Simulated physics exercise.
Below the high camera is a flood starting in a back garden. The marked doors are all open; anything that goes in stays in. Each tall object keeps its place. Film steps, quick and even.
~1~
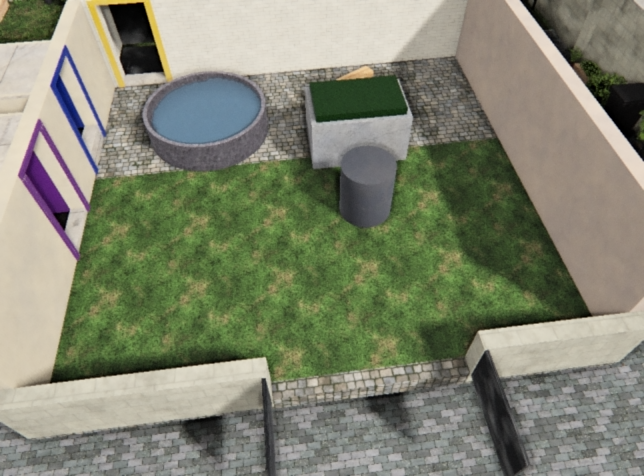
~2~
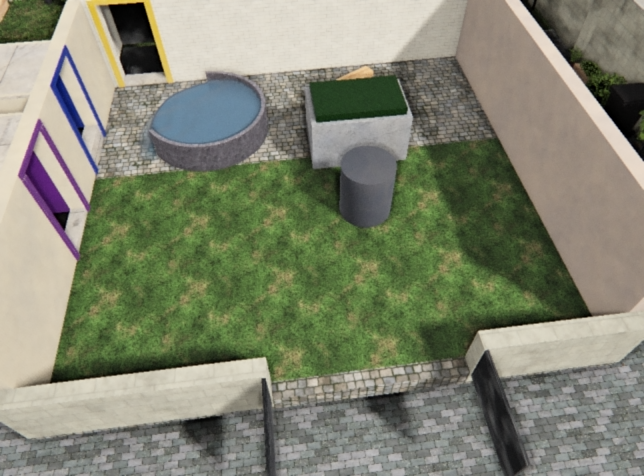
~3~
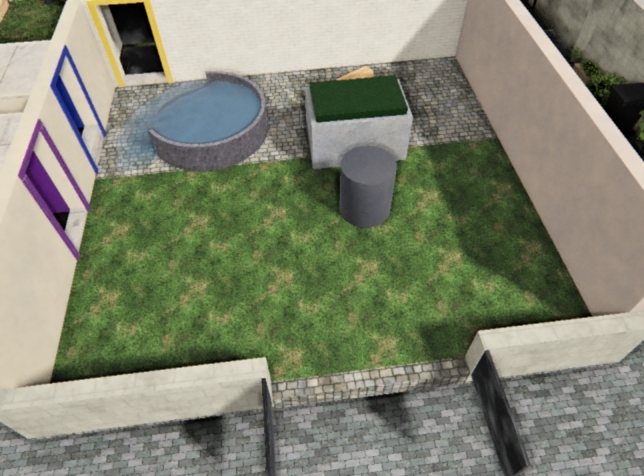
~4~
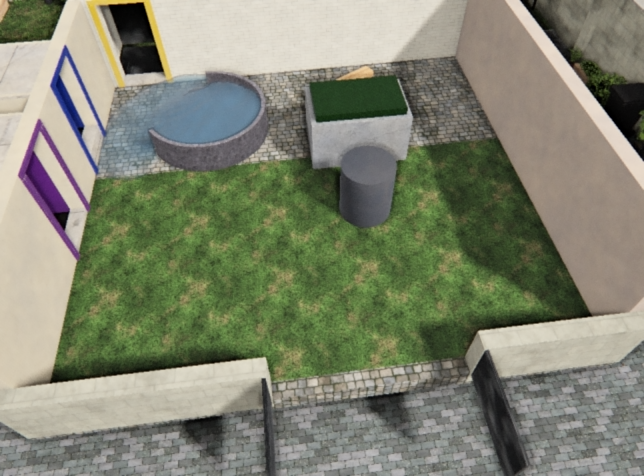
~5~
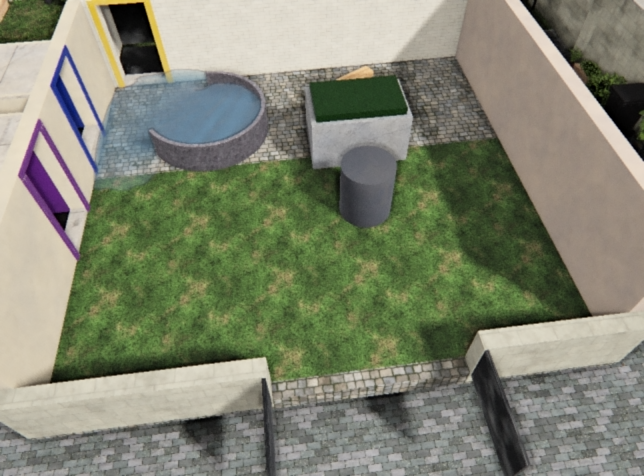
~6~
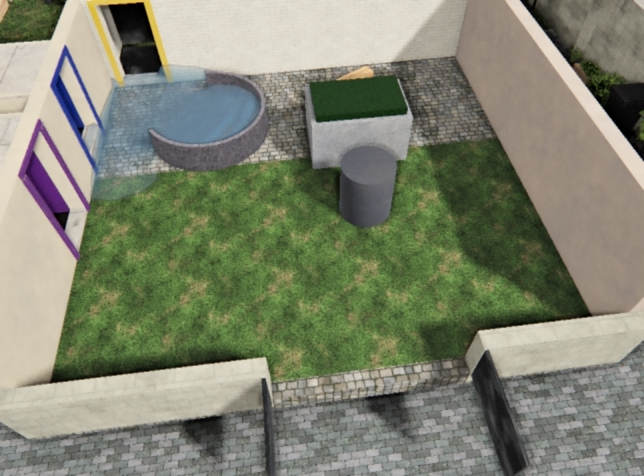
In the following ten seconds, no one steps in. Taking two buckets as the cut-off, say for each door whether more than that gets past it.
In the end the yellow door receives more than two buckets, the blue door receives no more than two buckets, the purple door receives no more than two buckets.
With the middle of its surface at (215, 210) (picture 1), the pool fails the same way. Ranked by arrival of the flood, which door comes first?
Door noted: The purple door.
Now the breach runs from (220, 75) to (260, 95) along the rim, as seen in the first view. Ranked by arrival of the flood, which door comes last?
My answer: The purple one.
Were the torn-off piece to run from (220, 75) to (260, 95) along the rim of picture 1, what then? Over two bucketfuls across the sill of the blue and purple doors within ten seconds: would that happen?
So the blue one doesn't reach it and the purple one doesn't reach it.
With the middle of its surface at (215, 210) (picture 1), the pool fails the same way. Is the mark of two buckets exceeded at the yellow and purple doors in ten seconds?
I'd say the yellow one crosses the threshold while the purple one crosses the threshold.
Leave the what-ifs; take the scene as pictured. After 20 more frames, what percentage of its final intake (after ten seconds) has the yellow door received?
I get 95 per cent.
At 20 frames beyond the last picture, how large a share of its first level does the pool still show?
Some 24 per cent.
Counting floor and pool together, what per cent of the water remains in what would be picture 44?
Some 86 per cent has not gone.
A moment on, water covers 10 % of the floor; the yellow door over two buckets in, the blue door under two buckets in, the purple door wet at the sill, nothing in.
Next, water covers 20 % of the floor; the yellow door far over two buckets in, the blue door under two buckets in, the purple door wet at the sill, nothing in.
Then, water covers 25 % of the floor; the yellow door far over two buckets in, the blue door under two buckets in, the purple door wet at the sill, nothing in.
Later, water covers 50 % of the floor; the yellow door far over two buckets in, the blue door under two buckets in, the purple door wet at the sill, nothing in.
In the end, water covers 65 % of the floor; the yellow door far over two buckets in, the blue door under two buckets in, the purple door wet at the sill, nothing in.
